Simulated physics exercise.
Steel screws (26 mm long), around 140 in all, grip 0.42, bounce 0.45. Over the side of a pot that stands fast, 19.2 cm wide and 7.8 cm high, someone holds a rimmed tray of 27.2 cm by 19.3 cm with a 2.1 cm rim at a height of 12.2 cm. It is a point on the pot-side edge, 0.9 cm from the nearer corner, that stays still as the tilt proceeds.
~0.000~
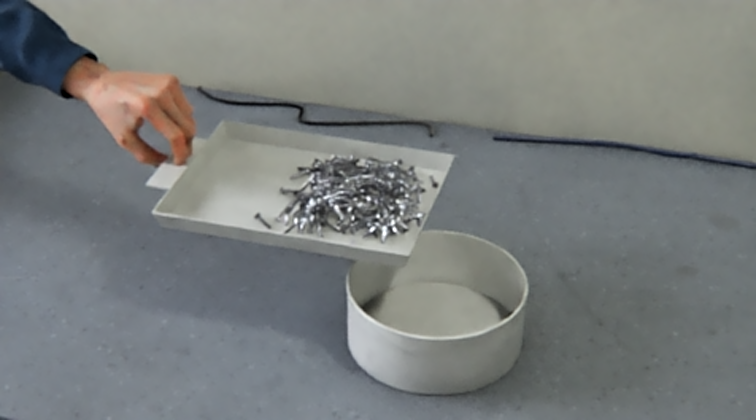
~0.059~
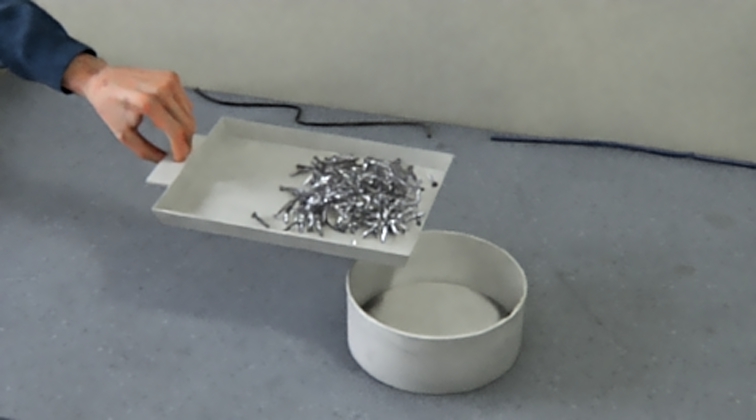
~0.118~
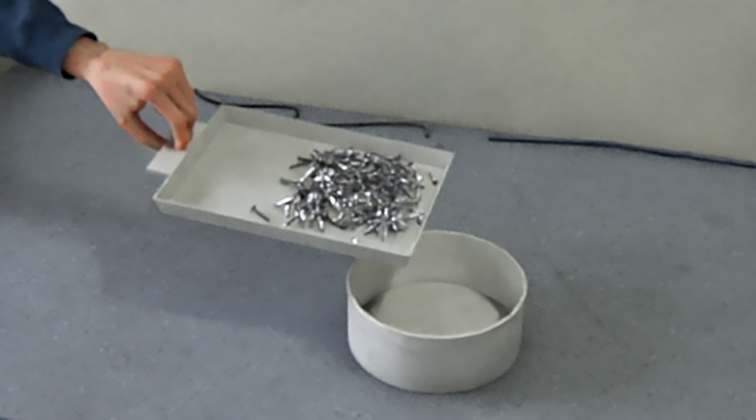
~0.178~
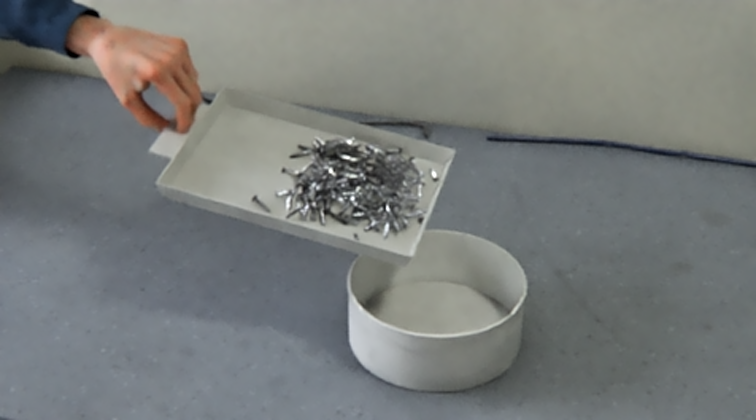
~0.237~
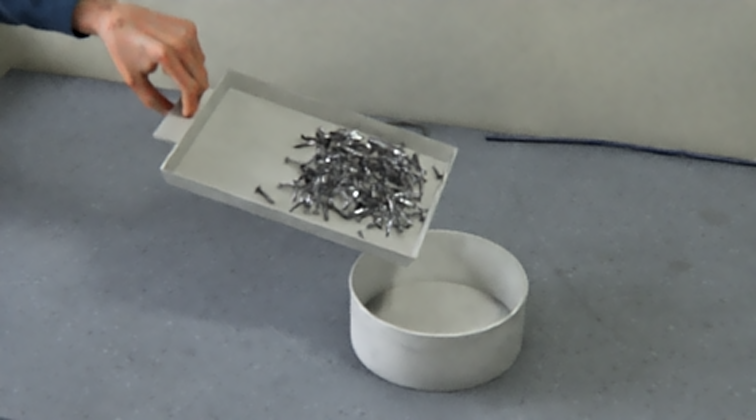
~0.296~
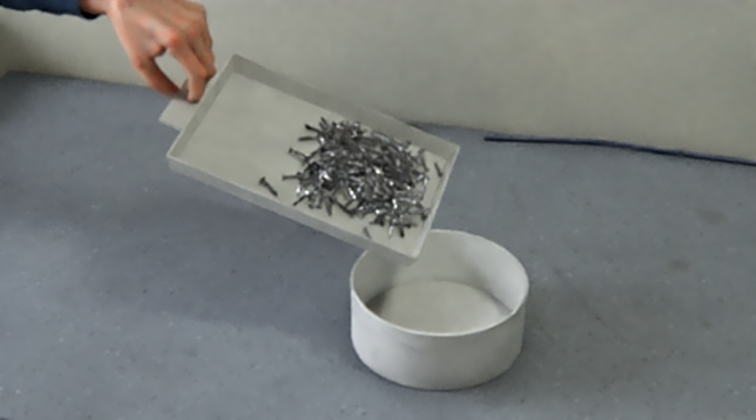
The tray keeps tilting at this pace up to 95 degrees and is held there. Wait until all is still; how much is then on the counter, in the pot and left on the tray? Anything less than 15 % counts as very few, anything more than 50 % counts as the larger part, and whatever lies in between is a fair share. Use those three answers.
Counter: Very few. Pot: The larger part. Tray: Very few.
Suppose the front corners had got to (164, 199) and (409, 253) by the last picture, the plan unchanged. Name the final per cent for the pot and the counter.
The pot gets 55 and the counter 45.
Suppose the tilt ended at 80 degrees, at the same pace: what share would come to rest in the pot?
You'd end up with some 90 % in the pot.
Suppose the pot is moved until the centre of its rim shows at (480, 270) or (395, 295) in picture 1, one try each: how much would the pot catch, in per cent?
Around 85 per cent, then around 65 per cent.
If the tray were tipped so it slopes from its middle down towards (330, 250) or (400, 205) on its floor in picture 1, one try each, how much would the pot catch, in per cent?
About 70 and 65 per cent.
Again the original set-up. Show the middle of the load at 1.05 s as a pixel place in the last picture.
Close to pixel (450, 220).
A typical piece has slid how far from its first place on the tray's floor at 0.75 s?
It has moved some 6 cm from its start.
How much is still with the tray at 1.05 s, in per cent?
Roughly 80 percent of the load, I'd say.
Then, at 0.75 s, tilt 55 degrees; the tray holds 100 %, the pot 0 %.
After 1.05 s, tilt 80 degrees; the tray holds 80 %, the pot 15 %.
Then, at 1.45 s, tilt 95 degrees; the tray holds 0 %, the pot 90 %.
At rest (2.2 s), counter 10 %, pot 90 %, tray 0 %.
